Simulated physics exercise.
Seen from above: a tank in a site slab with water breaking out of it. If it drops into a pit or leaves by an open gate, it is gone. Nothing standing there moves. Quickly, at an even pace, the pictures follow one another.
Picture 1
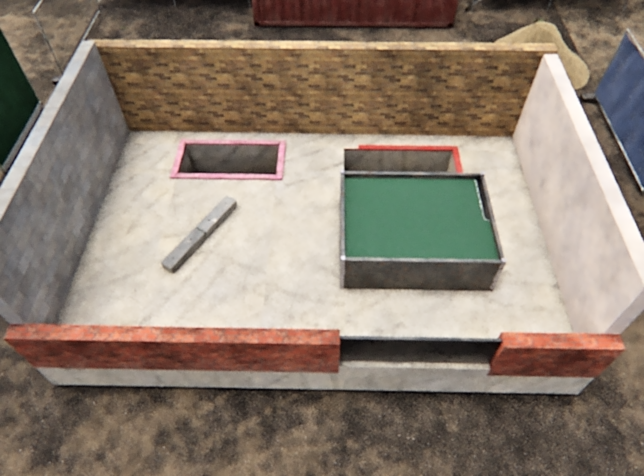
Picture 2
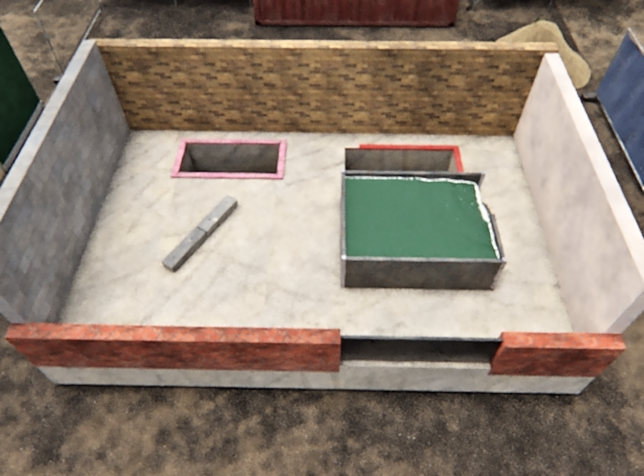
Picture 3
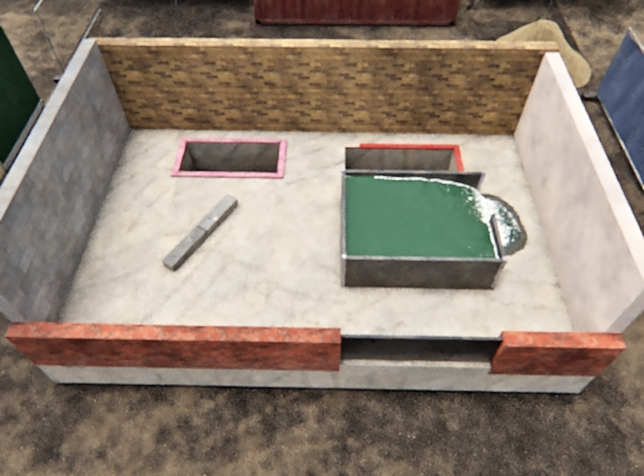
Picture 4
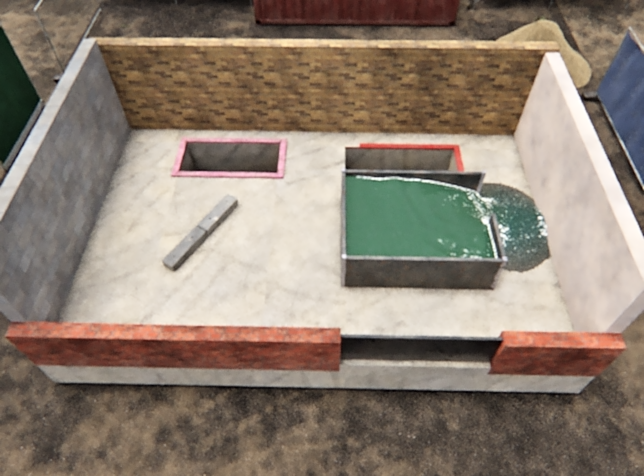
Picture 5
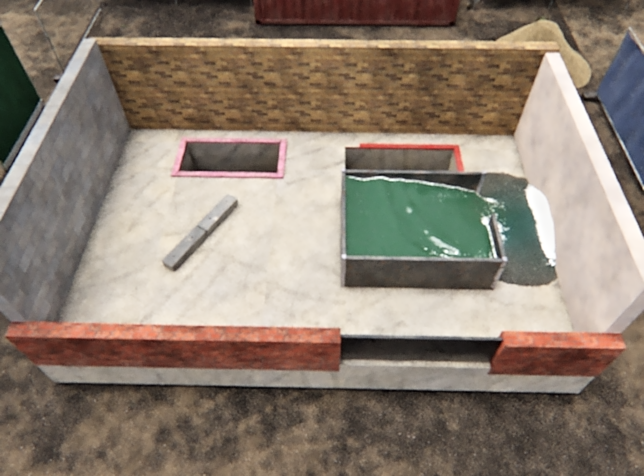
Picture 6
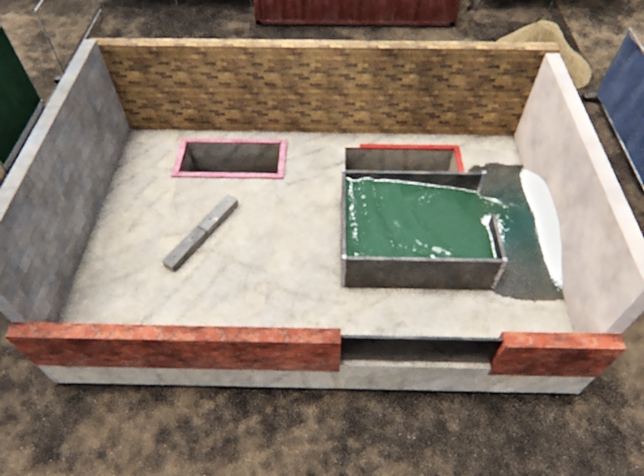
An open tank of green water on a walled slab breaking at its right side, water pouring out and spreading toward the pale wall.
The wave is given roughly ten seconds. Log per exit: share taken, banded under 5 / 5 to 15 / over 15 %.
Log - gate: Under 5 %; red pit: Over 15 %; pink pit: Under 5 %.
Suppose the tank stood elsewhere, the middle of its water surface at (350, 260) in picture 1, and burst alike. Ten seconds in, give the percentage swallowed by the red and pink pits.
The red pit gets 40 per cent and the pink pit 0 per cent.
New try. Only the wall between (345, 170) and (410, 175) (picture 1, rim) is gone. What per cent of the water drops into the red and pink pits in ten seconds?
Approximately, red takes 70 % and pink takes 8 %.
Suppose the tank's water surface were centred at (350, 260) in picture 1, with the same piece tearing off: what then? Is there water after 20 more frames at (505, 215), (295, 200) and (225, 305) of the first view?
Checking the three spots, I get swamped, high and dry, high and dry.
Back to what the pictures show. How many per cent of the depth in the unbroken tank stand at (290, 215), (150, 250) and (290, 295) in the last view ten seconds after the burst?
Readings in sequence: 2, 4, 4 percent.
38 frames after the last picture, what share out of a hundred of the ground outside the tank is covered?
I make it 65 per cent.
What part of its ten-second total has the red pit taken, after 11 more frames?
Close to 5 percent.
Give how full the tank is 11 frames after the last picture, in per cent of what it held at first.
I make it 60 per cent.
A moment on, water covers 15 % of the floor; the gate 0 %, the red pit 0 %, the pink pit 0 %.
Next, water covers 25 % of the floor; the gate 0 %, the red pit 1 %, the pink pit 0 %.
Then, water covers 40 % of the floor; the gate 0 %, the red pit 9 %, the pink pit 0 %.
Later, water covers 65 % of the floor; the gate 0 %, the red pit 23 %, the pink pit 1 %.
In the end, water covers 95 % of the floor; the gate 0 %, the red pit 34 %, the pink pit 1 %.
